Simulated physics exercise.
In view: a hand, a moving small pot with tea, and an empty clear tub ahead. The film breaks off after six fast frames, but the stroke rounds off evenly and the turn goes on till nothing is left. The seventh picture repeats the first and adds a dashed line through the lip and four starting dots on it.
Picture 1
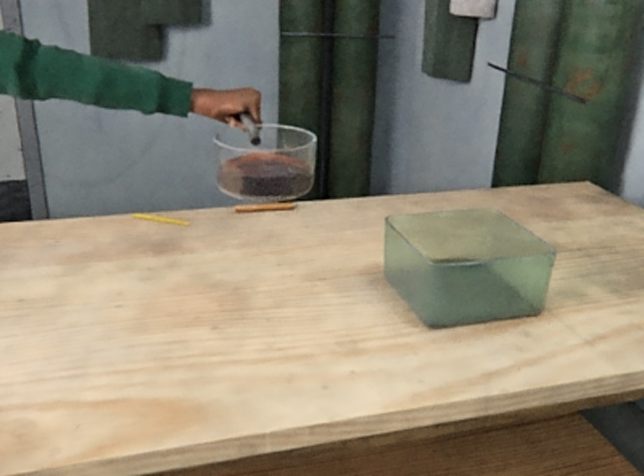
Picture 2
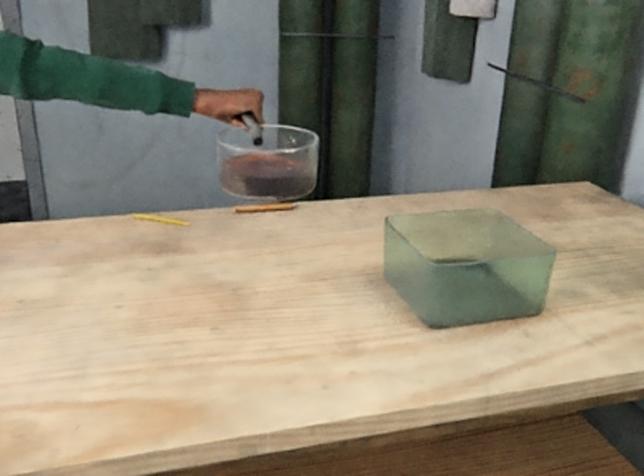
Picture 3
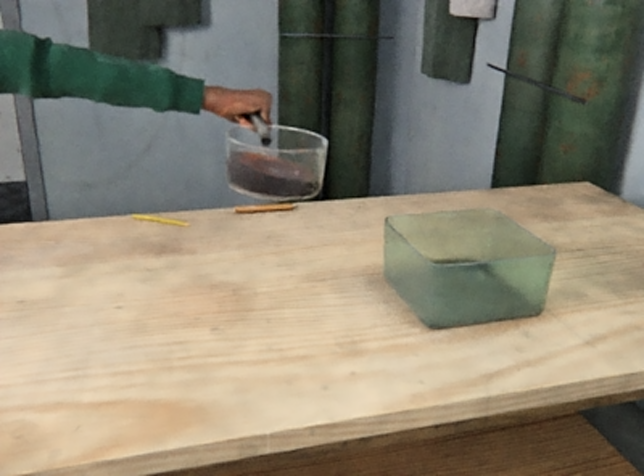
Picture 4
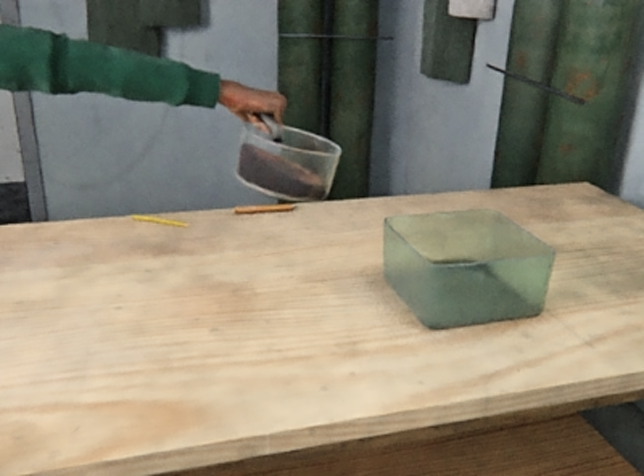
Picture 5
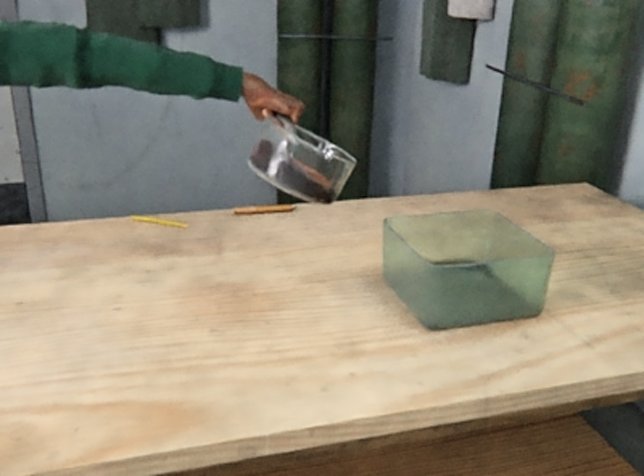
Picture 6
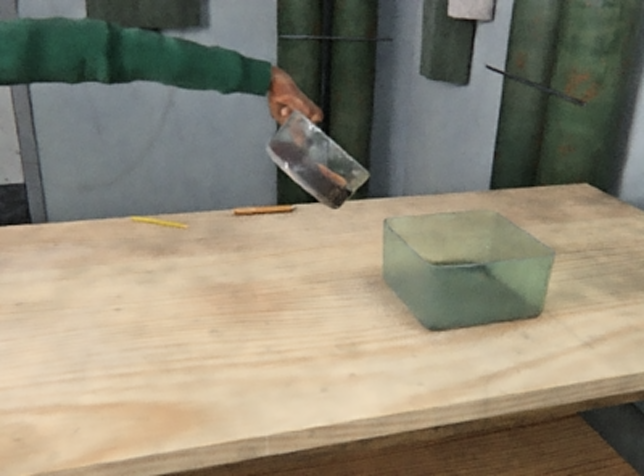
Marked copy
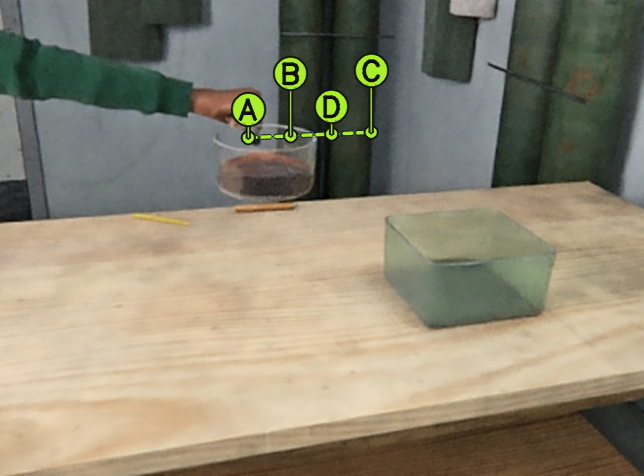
A small clear pot of dark tea, gripped at its rim by a hand in a green sleeve, starts upright above the back of a wooden table. The arm carries it rightward toward an empty clear tub, tilting it gradually, then steeply, with the tea still inside.
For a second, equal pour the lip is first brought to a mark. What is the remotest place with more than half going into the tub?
B is the one.
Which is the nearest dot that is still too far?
A.
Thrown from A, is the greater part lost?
Yes.
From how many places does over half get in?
Three of the four.
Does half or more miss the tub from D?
No.
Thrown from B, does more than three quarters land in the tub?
No.
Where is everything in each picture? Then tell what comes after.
The first frame shows upright, lip at (312, 134); tub from (422, 326) to (541, 311); nothing has left yet.
The second frame shows upright, lip at (315, 135); nothing has left yet.
The third frame shows tipped about 5°, lip at (324, 138); nothing has left yet.
The fourth frame shows tipped about 13°, lip at (337, 146); nothing has left yet.
The fifth frame shows tipped about 26°, lip at (352, 157); nothing has left yet.
The sixth frame shows tipped about 41°, lip at (365, 170); nothing has left yet.
In lime, A at (248, 137); B at (290, 135); C at (371, 132); D at (331, 134).
With A, about 25 % lands in the tub, 71 % falls short and 4 % goes beside or beyond.
With B, about 65 % lands in the tub, 21 % falls short and 14 % goes beside or beyond.
With C, about 90 % lands in the tub, 3 % falls short and 6 % goes beside or beyond.
With D, about 87 % lands in the tub, 10 % falls short and 3 % goes beside or beyond.
